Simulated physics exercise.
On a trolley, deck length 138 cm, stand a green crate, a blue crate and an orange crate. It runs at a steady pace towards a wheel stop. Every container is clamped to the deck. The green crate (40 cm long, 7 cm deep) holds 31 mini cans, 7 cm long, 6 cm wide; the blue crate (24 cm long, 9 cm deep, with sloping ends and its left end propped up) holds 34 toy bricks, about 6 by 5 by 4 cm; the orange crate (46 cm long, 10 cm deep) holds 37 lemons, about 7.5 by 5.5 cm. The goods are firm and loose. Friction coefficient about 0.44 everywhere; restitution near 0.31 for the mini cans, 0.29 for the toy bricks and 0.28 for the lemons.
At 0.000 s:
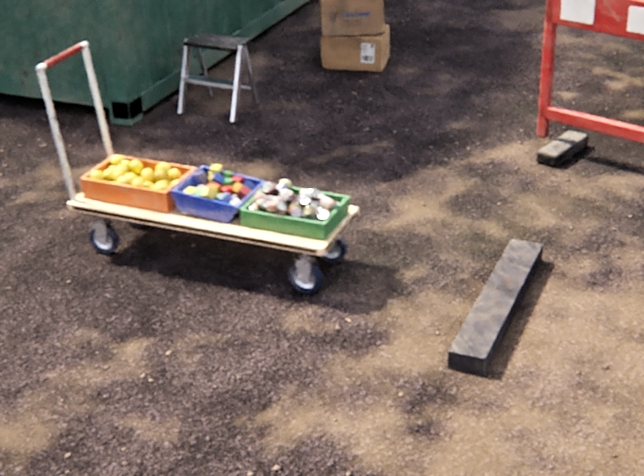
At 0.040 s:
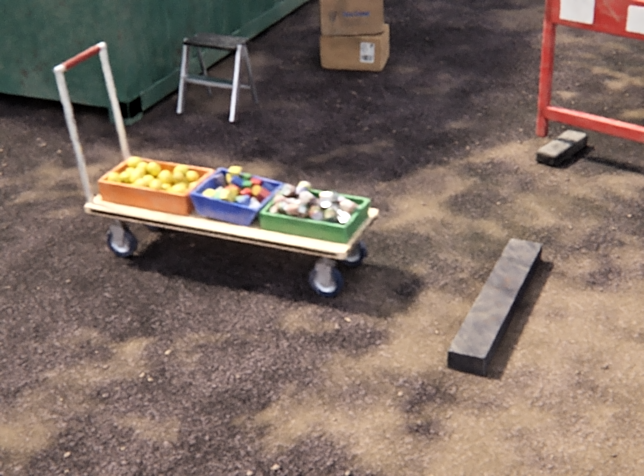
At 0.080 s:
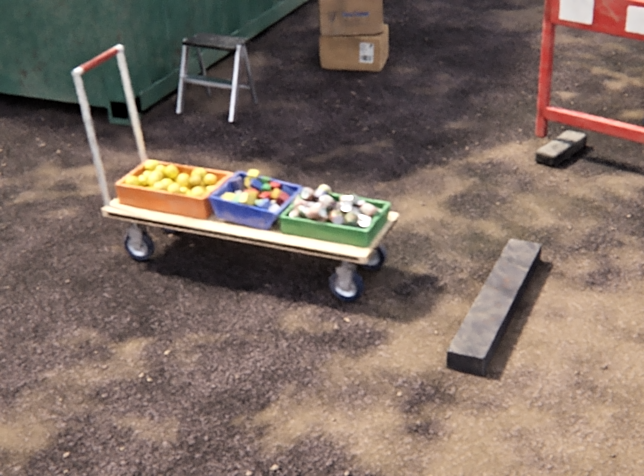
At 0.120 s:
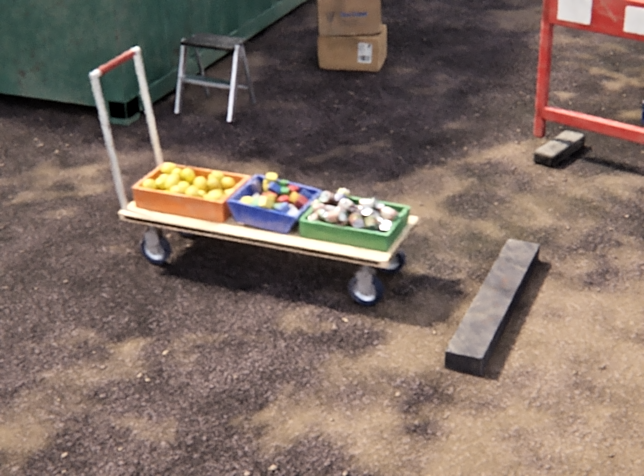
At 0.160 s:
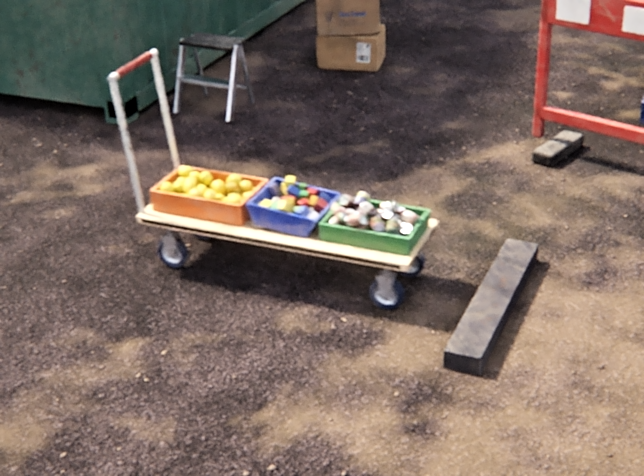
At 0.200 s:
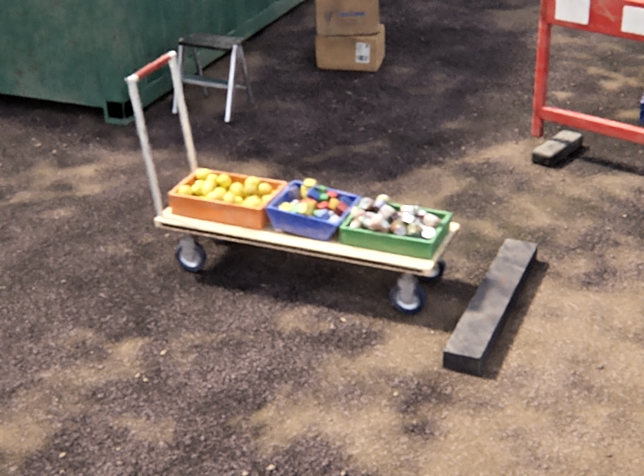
The clip opens on a flat trolley with a red-and-white handle, carrying an orange crate of lemons, a blue crate of colourful pieces and a green crate of small cans across rough ground. It rolls steadily rightward, its load staying in place, and draws closer to a dark bar lying on the ground.
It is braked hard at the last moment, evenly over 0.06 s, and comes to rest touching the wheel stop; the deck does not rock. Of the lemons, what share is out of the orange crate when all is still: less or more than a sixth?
The orange crate loses less than a sixth of its lemons.
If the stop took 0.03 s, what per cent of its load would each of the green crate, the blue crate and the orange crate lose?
In that case green crate 30, blue crate 40, orange crate 10 per cent.
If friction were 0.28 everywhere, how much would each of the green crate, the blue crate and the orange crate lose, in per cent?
Then green crate 30, blue crate 30, orange crate 10 per cent.
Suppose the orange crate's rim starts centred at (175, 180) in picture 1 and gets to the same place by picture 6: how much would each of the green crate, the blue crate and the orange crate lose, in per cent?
Then green crate 0, blue crate 0, orange crate 0 per cent.
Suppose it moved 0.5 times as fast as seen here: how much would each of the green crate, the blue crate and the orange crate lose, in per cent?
Then green crate 0, blue crate 0, orange crate 0 per cent.
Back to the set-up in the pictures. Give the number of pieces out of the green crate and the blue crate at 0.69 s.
Out by then, roughly: Green crate 8, blue crate 8.
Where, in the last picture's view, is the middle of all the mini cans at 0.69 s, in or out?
Near (451, 240).
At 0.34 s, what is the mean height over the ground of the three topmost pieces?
Some 48 cm up.
After 0.24 s, braking starts.
After 0.34 s, green crate 31 in, 0 out, blue crate 34 in, 0 out and orange crate 37 in, 0 out.
After 0.46 s, green crate 25 in, 6 out, blue crate 28 in, 6 out and orange crate 37 in, 0 out.
After 0.69 s, green crate 23 in, 8 out, blue crate 27 in, 7 out and orange crate 34 in, 3 out.
Final count (at 1.20 s), green crate 23 in, 8 out, blue crate 25 in, 9 out and orange crate 34 in, 3 out. Asked share, 3 of 37, 8 per cent.
